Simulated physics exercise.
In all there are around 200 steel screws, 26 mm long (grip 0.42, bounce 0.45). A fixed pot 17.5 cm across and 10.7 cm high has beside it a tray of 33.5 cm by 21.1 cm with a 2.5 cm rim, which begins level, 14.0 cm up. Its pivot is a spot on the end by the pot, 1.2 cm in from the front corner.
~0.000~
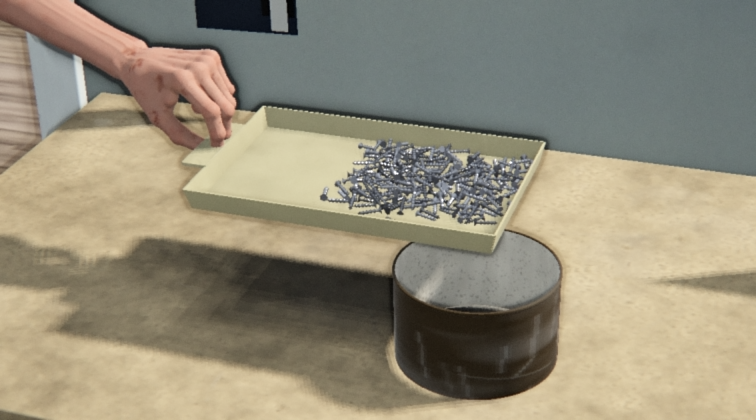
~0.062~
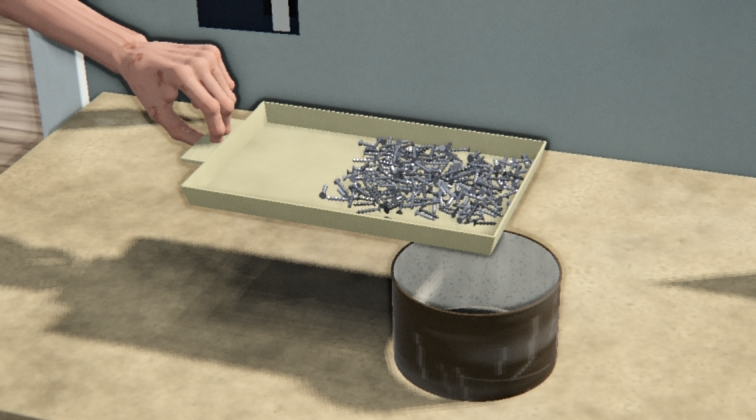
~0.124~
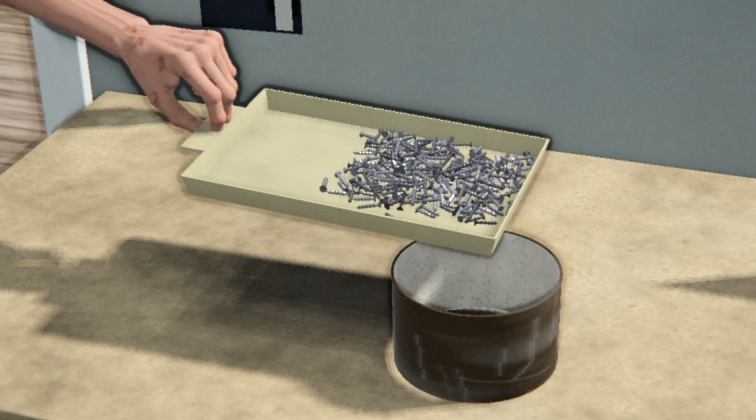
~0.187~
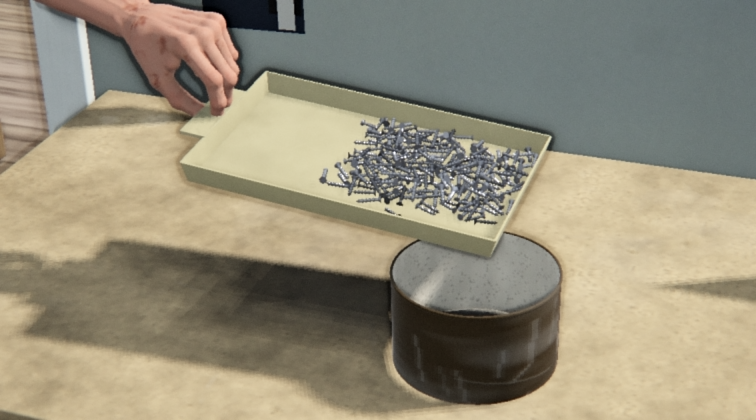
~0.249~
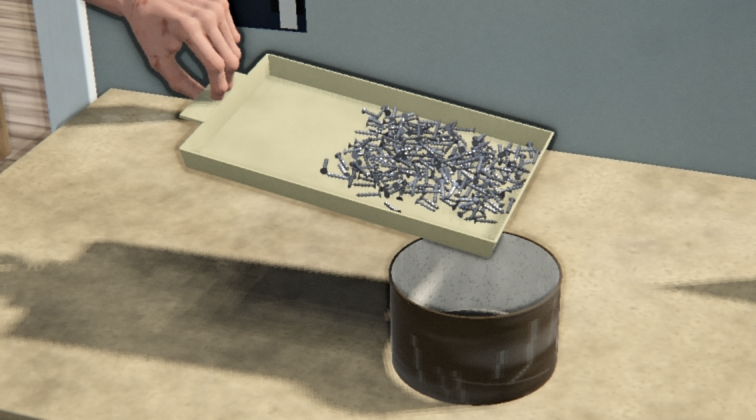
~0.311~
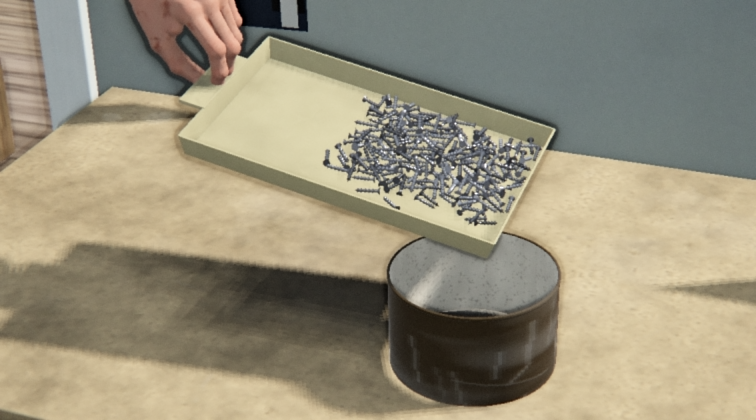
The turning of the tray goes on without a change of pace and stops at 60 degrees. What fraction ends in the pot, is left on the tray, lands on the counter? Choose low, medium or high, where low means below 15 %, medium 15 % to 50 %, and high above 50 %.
Shares - pot: Low, tray: High, counter: Low.
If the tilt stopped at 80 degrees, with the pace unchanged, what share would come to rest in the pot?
In that case, near 65 percent.
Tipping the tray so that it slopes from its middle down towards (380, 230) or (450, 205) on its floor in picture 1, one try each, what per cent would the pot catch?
That would be close to 10 per cent, then close to 0 per cent.
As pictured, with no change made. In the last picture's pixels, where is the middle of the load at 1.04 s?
The middle of the load should be near (497, 177) then.
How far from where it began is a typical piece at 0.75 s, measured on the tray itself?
Roughly 4 cm.
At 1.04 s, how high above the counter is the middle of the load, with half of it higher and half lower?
About 20 cm.
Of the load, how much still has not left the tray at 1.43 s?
Reading: Approx. 100%.
After 0.75 s, tilt 36 degrees; the tray holds 100 %, the pot 0 %.
Then, at 1.04 s, tilt 51 degrees; the tray holds 100 %, the pot 0 %.
After 1.43 s, tilt 60 degrees; the tray holds 100 %, the pot 0 %.
At rest (2.7 s), pot 0 %, tray 95 %, counter 0 %.
